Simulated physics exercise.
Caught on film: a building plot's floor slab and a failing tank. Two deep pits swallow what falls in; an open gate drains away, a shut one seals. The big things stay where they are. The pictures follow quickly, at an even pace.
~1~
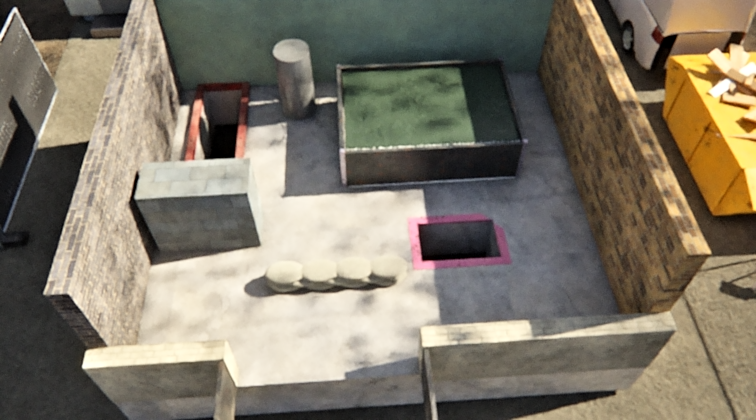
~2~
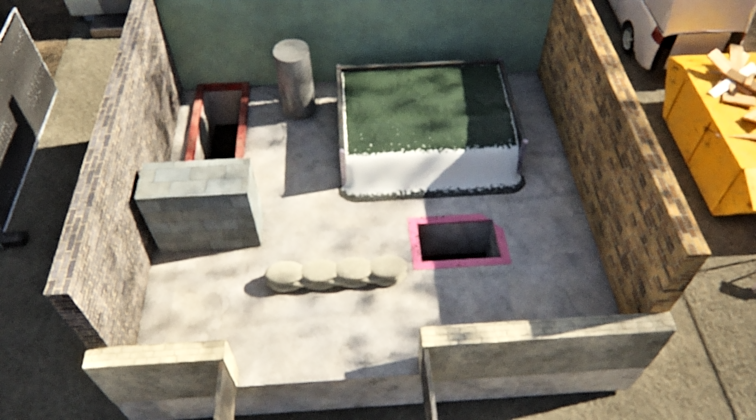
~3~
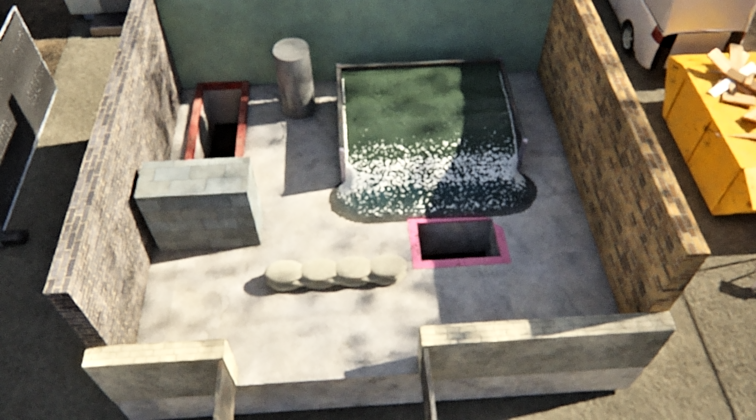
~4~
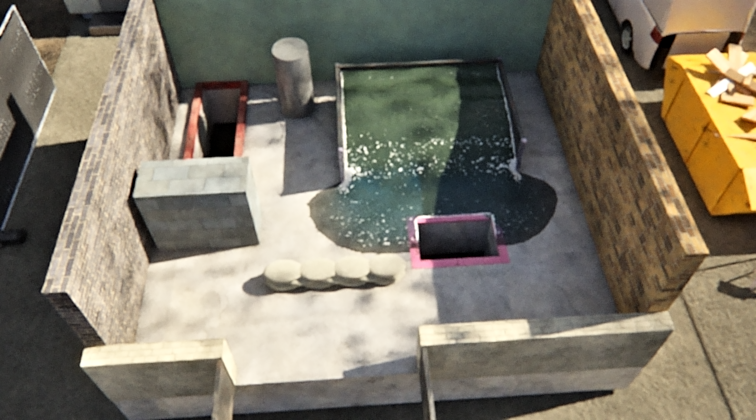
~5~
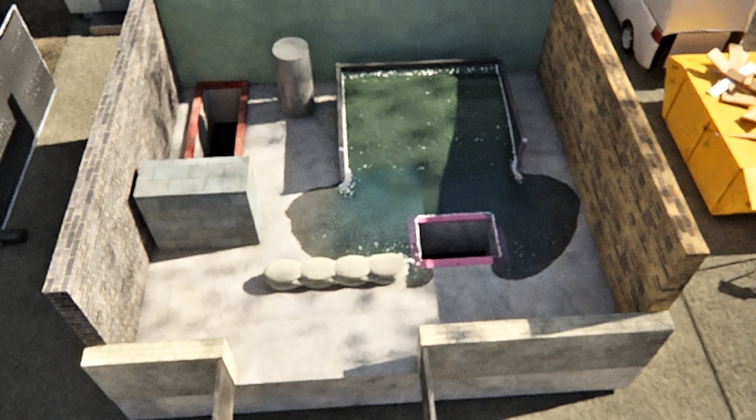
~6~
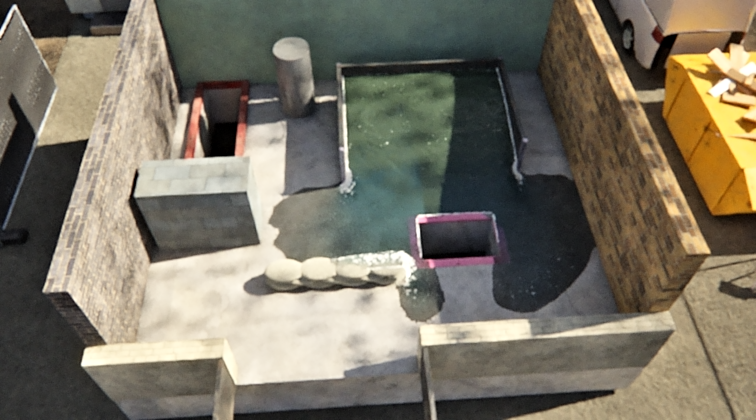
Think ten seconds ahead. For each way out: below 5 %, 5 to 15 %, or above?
The gate takes between 5 and 15 %; the pink pit takes above 15 %; the red pit takes not even 5 %.
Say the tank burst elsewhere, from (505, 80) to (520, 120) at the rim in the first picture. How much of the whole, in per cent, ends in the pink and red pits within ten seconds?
Parts in a hundred: Pink 8, red 12.
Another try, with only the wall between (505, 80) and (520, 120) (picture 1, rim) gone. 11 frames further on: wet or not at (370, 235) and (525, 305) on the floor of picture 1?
One after the other: Dry, awash.
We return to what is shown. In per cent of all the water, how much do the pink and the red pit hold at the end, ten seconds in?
In turn 56 and 0 per cent.
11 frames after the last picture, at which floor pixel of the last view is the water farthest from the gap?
Around (134, 358).
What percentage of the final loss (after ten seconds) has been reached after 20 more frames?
I make it 60 per cent.
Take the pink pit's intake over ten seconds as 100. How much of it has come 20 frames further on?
Some 70 per cent.
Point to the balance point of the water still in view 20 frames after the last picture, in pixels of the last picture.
Around (403, 228).
A moment on, water covers 40 % of the floor; the gate 0 %, the pink pit 18 %, the red pit 0 %.
Next, water covers 45 % of the floor; the gate 0 %, the pink pit 29 %, the red pit 0 %.
Then, water covers 70 % of the floor; the gate 1 %, the pink pit 40 %, the red pit 0 %.
Later, water covers 90 % of the floor; the gate 5 %, the pink pit 50 %, the red pit 0 %.
In the end, water covers 95 % of the floor; the gate 12 %, the pink pit 56 %, the red pit 0 %.
